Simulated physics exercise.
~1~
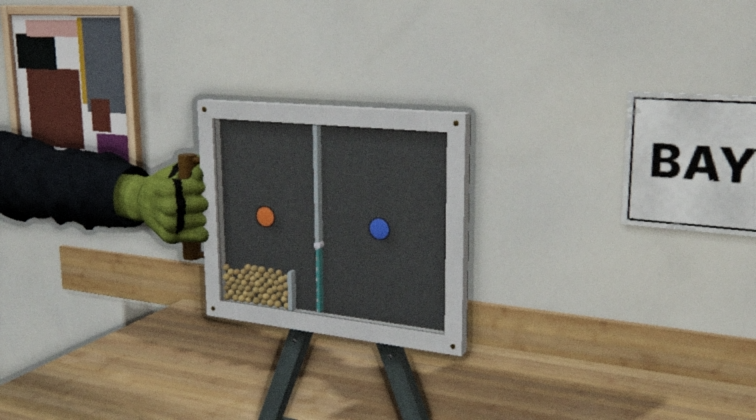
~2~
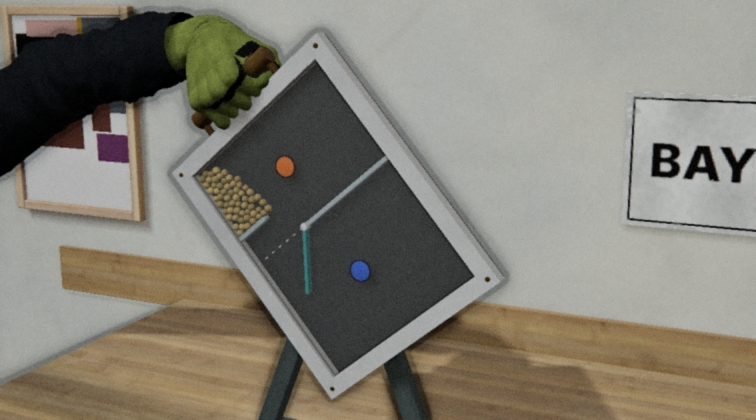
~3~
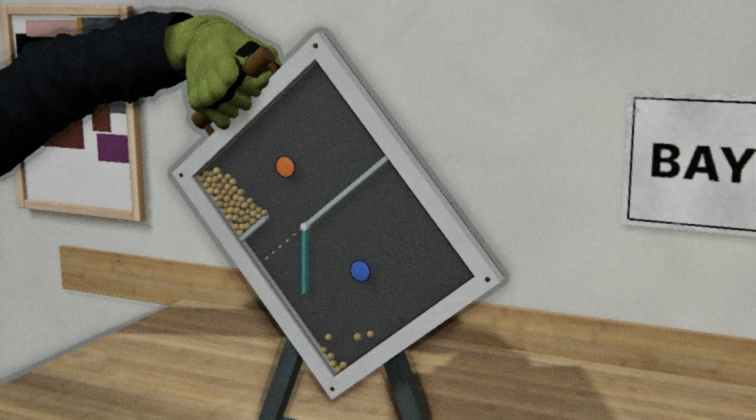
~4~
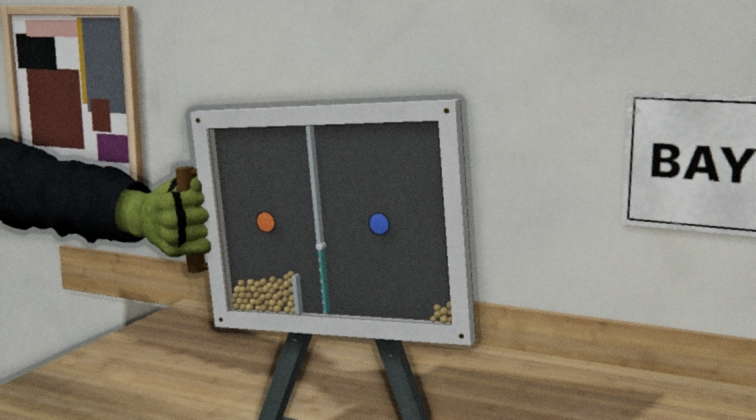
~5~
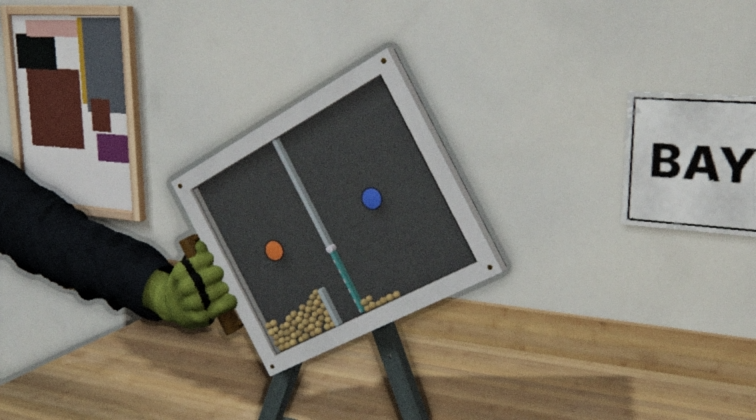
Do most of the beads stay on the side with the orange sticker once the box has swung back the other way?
Yes, most of the beads are still on the orange side at the end. Only a smaller part of them has ended up on the blue side.
